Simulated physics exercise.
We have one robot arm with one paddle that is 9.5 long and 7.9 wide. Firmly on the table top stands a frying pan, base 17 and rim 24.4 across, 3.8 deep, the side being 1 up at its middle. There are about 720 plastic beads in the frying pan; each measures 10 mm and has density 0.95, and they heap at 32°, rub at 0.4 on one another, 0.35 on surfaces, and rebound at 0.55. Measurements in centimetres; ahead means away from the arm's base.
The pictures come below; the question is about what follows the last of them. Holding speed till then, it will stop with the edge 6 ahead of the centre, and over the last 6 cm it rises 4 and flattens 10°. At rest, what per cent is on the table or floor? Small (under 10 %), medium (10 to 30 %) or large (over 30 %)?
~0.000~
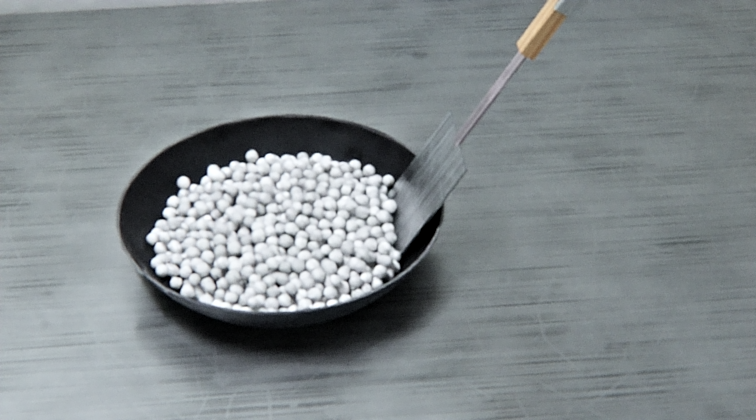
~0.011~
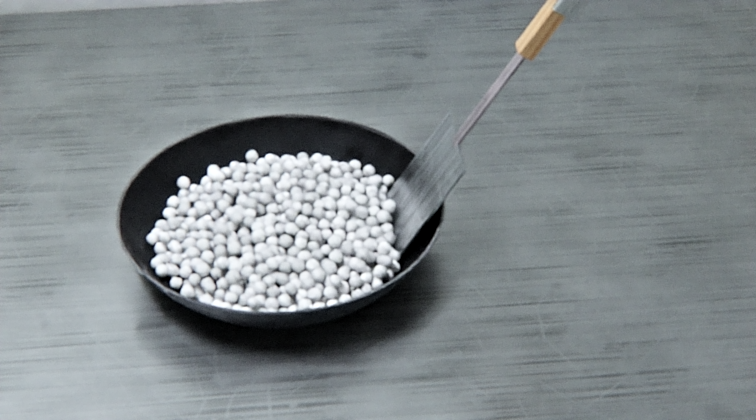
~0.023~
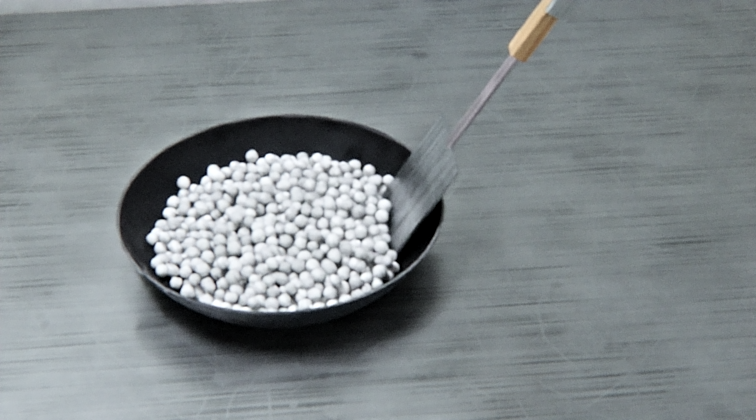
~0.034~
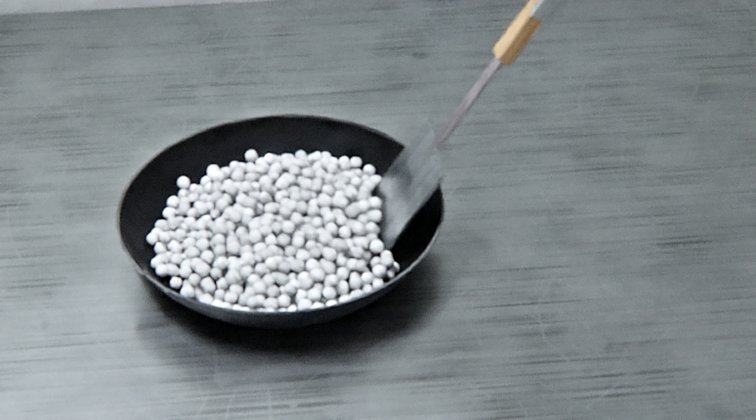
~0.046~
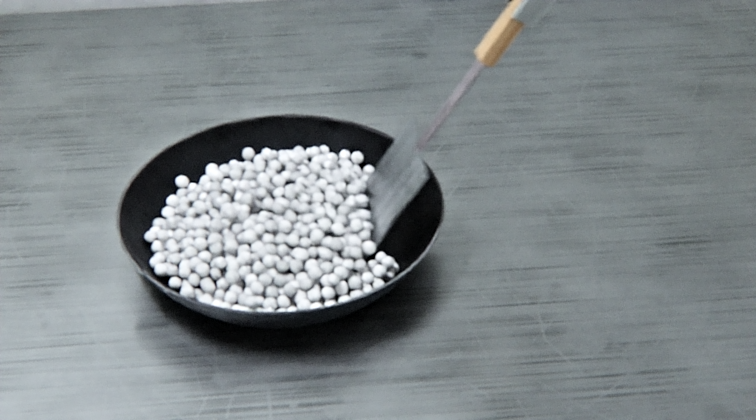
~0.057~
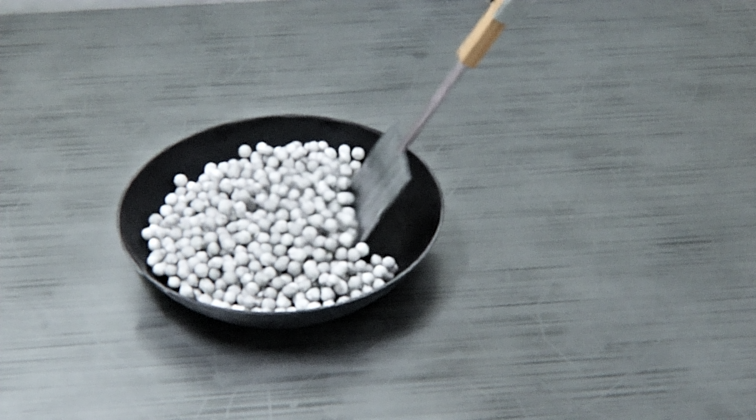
Medium.
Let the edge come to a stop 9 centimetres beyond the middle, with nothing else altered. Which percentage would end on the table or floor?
Close to 30 per cent would end on the table or floor.
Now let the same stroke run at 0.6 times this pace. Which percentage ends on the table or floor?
Roughly 5 percent ends on the table or floor.
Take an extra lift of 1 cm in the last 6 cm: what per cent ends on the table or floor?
Close to 15 in a hundred.
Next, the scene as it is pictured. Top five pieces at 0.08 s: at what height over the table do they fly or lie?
I'd put it close to 6 cm.
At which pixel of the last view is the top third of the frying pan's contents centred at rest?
The centre sits close to (194, 224).
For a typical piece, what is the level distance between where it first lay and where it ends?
Somewhere near 3 centimetres, I reckon.
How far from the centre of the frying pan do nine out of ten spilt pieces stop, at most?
I'd put it at about 75 centimetres.
After 0.08 s, sloping 58°, highest piece 6 above the table; 725 in the frying pan.
After 0.11 s, sloping 54°, highest piece 7 above the table; 725 in the frying pan.
After 0.33 s, sloping 48°, highest piece 5 above the table; 608 in the frying pan, 116 on the table or floor, 1 on the blade or in flight.
After 1.38 s, sloping 48°, highest piece 4 above the table; 608 in the frying pan, 117 on the table or floor.
At rest, 608 in the frying pan, 117 on the table or floor. That is 16 % on the table or floor.
